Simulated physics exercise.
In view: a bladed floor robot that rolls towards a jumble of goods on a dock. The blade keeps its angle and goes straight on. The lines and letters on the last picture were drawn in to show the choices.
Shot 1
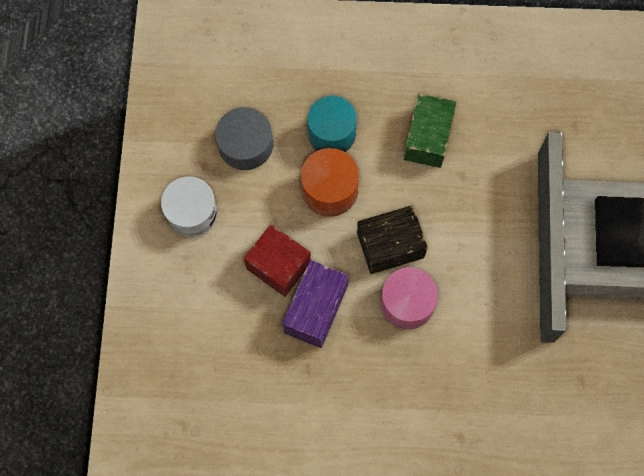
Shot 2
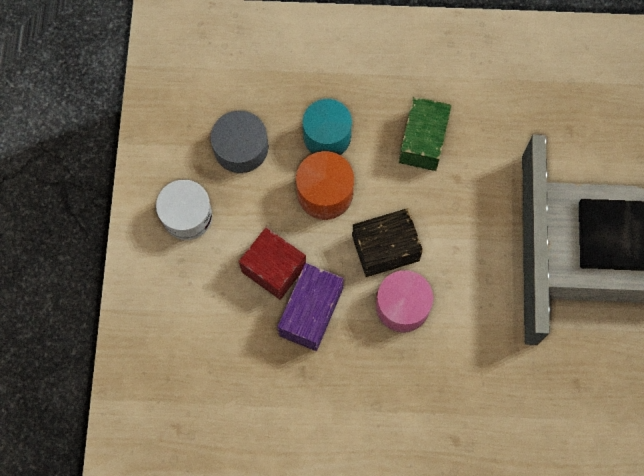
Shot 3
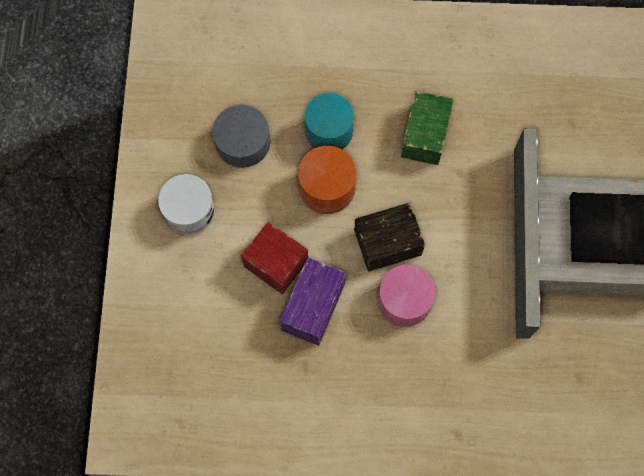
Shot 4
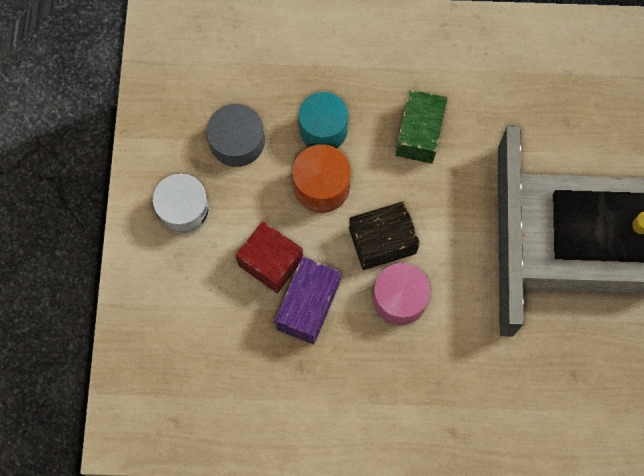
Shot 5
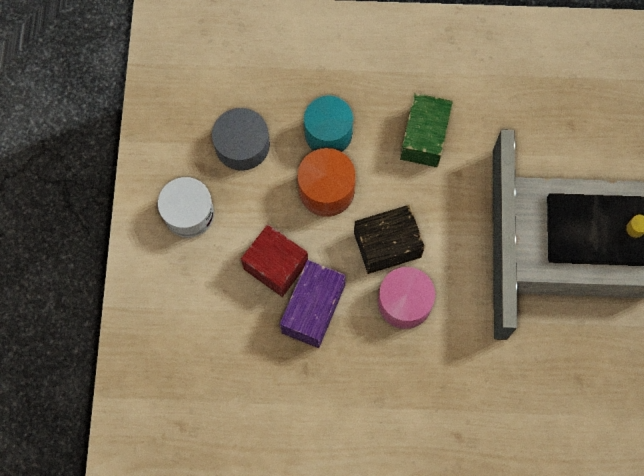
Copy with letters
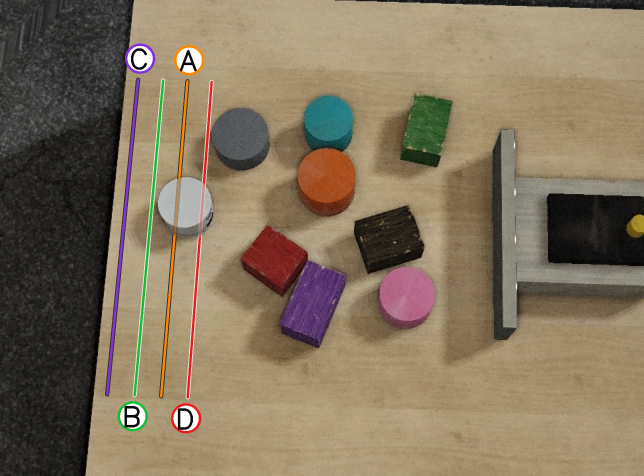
On a dock, a grey bladed robot rolled slowly left from the right side towards a jumble of colourful canisters and crates, which stayed where they were with a gap still between them.
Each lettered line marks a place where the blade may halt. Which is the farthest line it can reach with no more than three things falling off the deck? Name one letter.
At B, and not beyond.
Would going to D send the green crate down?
No.
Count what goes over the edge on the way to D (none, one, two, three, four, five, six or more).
In all, none.
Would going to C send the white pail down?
Yes.
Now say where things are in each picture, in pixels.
The first picture shows white pail (190, 208); black crate (392, 239); grey canister (244, 139).
The second picture shows robot (623, 234); pink canister (404, 302).
The third picture shows robot (614, 228); red crate (275, 258).
The fourth picture shows robot (597, 225); turquoise canister (324, 122).
The fifth picture shows robot (591, 229); white pail (187, 209); black crate (389, 239); grey canister (241, 139).
On the marked copy, A at (175, 232); B at (150, 231); C at (123, 230); D at (200, 233).
With B. Early on, robot (460, 224); green crate (398, 117); red crate (254, 255).
Further on, robot (329, 219); white pail (162, 203); red crate (162, 254).
At the end, robot (228, 216); red crate over the edge; white pail over the edge; two fallen.
As for the rest, A is within the limit but short; C drops five; D is within the limit but short.
